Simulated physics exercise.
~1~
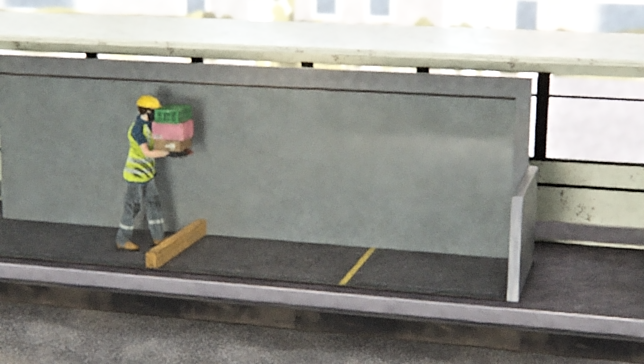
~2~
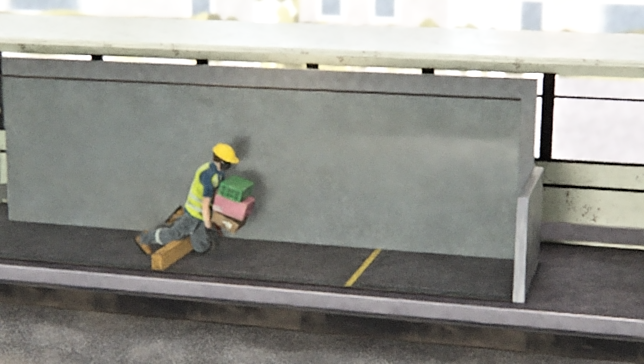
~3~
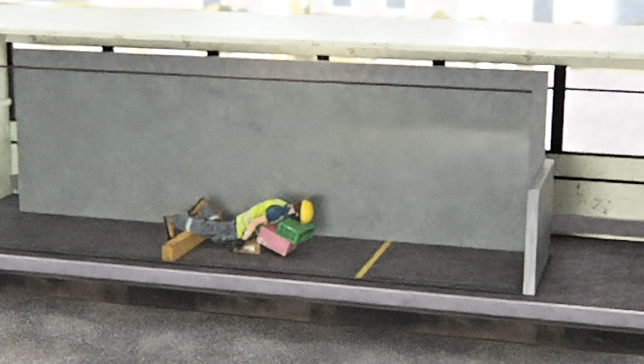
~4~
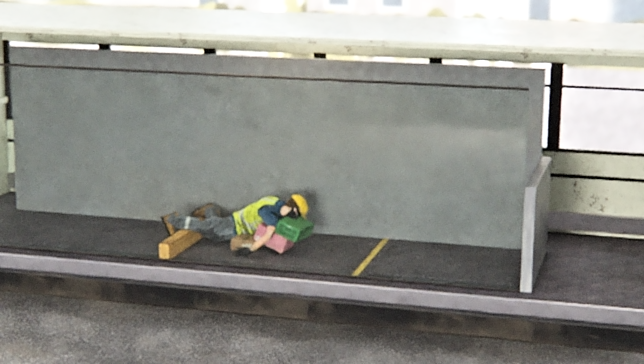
At first, a porter in a yellow hard hat and bright vest stands upright beside a wooden beam, holding a green crate, a pink carton and a brown parcel stacked in front of him, along a plain grey wall. Then he pitches forward to the right over the beam, dropping low with his legs behind him as the stack tilts and sinks with him. He lands stretched out on the dark floor, his legs by the beam and the load down near his head and chest. He stays lying there, and he and all three boxes rest short of the yellow line.
